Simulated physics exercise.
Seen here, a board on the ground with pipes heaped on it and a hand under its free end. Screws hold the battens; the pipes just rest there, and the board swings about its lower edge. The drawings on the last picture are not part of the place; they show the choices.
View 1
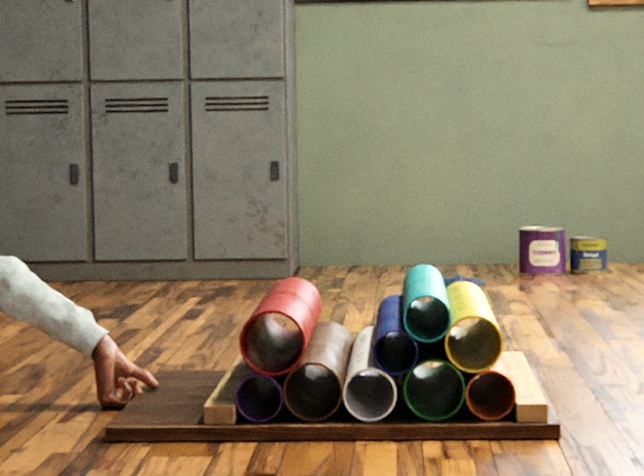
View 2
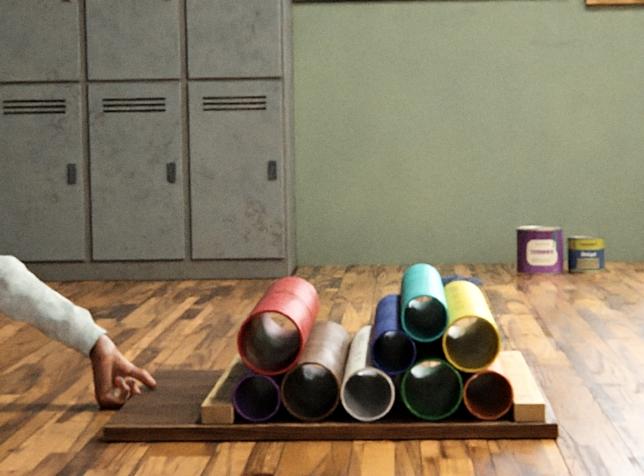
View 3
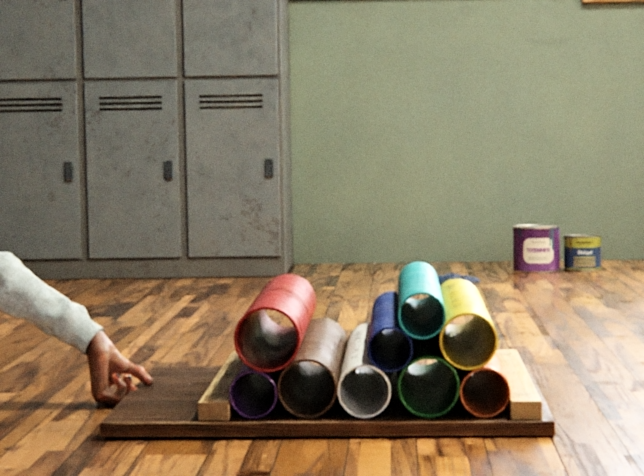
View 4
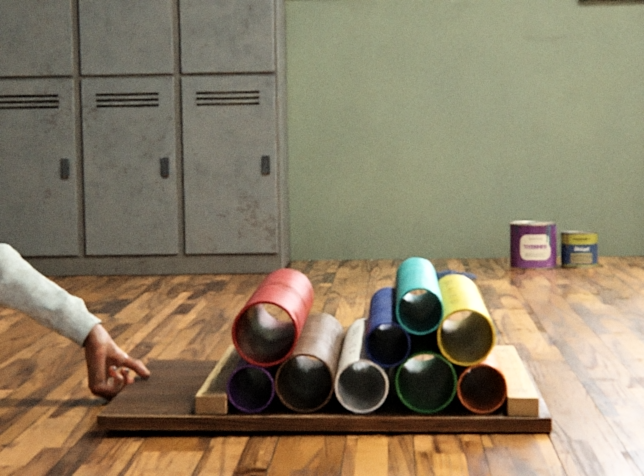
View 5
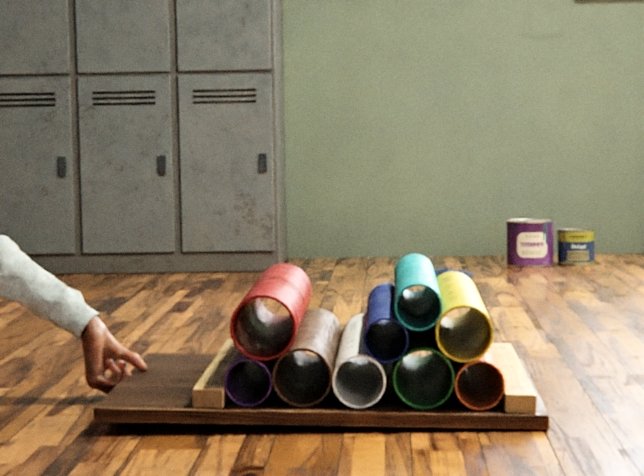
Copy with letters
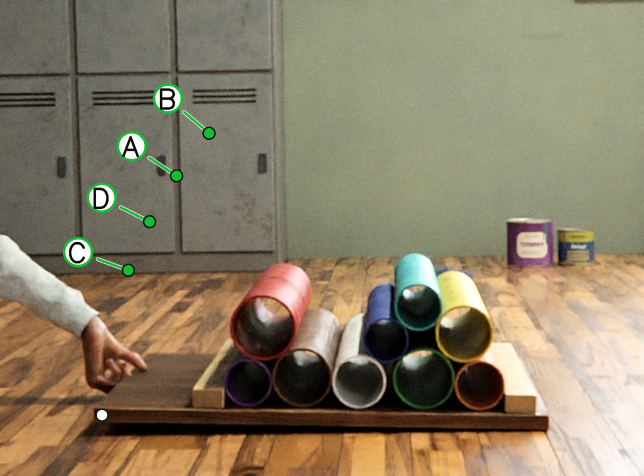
The video shows a hand resting at the left end of a dark wooden board on a wooden floor, with colourful pipes stacked between two battens. The view shifts slightly, while the hand, board and pipes show almost no movement.
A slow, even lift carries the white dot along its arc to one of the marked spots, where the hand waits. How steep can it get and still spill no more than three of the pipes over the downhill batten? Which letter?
It can be raised to A.
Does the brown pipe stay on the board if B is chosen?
Yes.
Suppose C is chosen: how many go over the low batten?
With C, two.
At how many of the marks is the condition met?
Three of them.
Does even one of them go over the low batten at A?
At A: Yes.
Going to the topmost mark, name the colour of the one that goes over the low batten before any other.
First is the yellow one.
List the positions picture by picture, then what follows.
Green pipe (434, 390); orange pipe (491, 395); red pipe (272, 343), in the first frame.
Red pipe (270, 342); blue pipe (394, 352), in the second frame.
Board (333, 389); purple pipe (253, 394); red pipe (267, 339); white pipe (364, 391), in the third frame.
Board (330, 383); purple pipe (251, 388); brown pipe (304, 383), in the fourth frame.
Board (327, 379); purple pipe (249, 383); brown pipe (302, 377), in the fifth frame.
On the copy, A at (177, 176); B at (209, 134); C at (128, 270); D at (149, 222); the white dot at (102, 415).
On A. First, board at 19°.
Then, board at 34°.
Finally, board at 34°, two over the low batten (yellow, turquoise).
By contrast, B four over the low batten (red, blue, yellow, turquoise); C two over the low batten (yellow, turquoise); D two over the low batten (yellow, turquoise).
